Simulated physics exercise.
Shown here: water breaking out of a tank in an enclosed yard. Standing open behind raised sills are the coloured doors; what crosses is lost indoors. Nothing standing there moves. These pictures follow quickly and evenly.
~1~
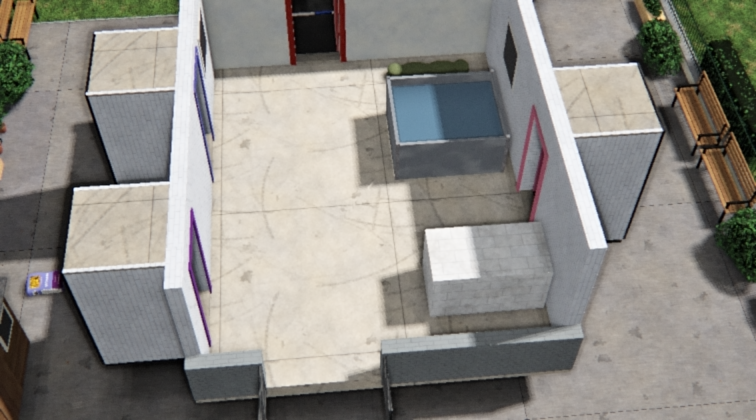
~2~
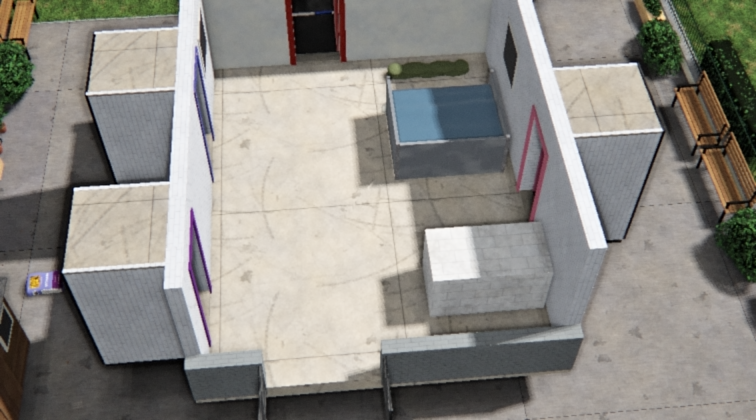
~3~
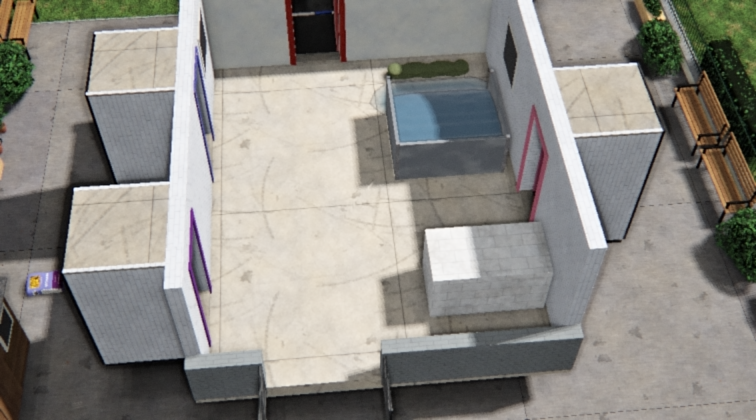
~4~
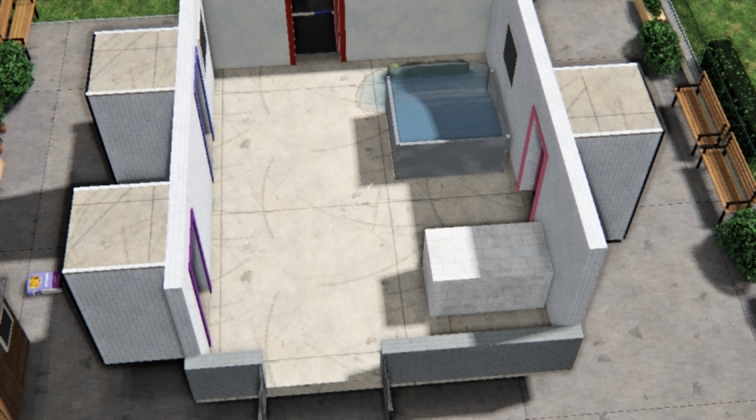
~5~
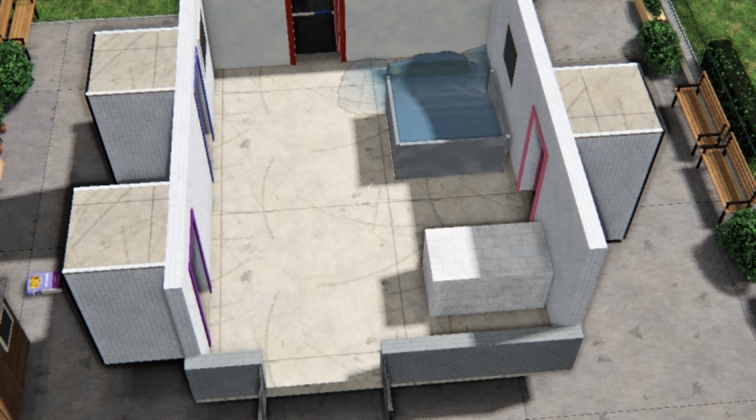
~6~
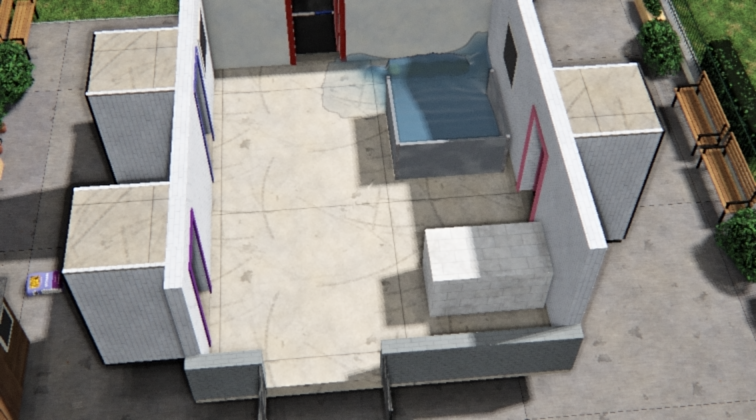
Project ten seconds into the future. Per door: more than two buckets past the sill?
Result: Pink door: At most two buckets, purple door: At most two buckets, blue door: At most two buckets, red door: Over two buckets.
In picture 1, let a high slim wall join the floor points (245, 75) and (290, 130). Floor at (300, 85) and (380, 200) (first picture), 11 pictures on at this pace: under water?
In that order: Covered, not flooded.
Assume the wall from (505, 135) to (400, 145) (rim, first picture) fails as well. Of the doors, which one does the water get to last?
My pick: The red door.
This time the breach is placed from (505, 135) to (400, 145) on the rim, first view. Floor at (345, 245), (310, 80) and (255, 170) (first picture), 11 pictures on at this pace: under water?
Submerged, untouched, untouched.
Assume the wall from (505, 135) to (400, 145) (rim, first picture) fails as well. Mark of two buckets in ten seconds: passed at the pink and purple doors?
Pink: Over the line; purple: Over the line.
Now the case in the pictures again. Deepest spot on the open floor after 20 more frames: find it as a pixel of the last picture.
About at (215, 92).
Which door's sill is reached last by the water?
I'd go with the purple door.
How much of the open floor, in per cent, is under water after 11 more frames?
It comes out near 25 percent.
A moment on, water covers 15 % of the floor; the pink door not reached, the purple door not reached, the blue door not reached, the red door under two buckets in.
Next, water covers 25 % of the floor; the pink door not reached, the purple door not reached, the blue door not reached, the red door over two buckets in.
Then, water covers 45 % of the floor; the pink door wet at the sill, nothing in, the purple door not reached, the blue door wet at the sill, nothing in, the red door over two buckets in.
Later, water covers 75 % of the floor; the pink door wet at the sill, nothing in, the purple door wet at the sill, nothing in, the blue door wet at the sill, nothing in, the red door far over two buckets in.
In the end, water covers 90 % of the floor; the pink door wet at the sill, nothing in, the purple door wet at the sill, nothing in, the blue door wet at the sill, nothing in, the red door far over two buckets in.
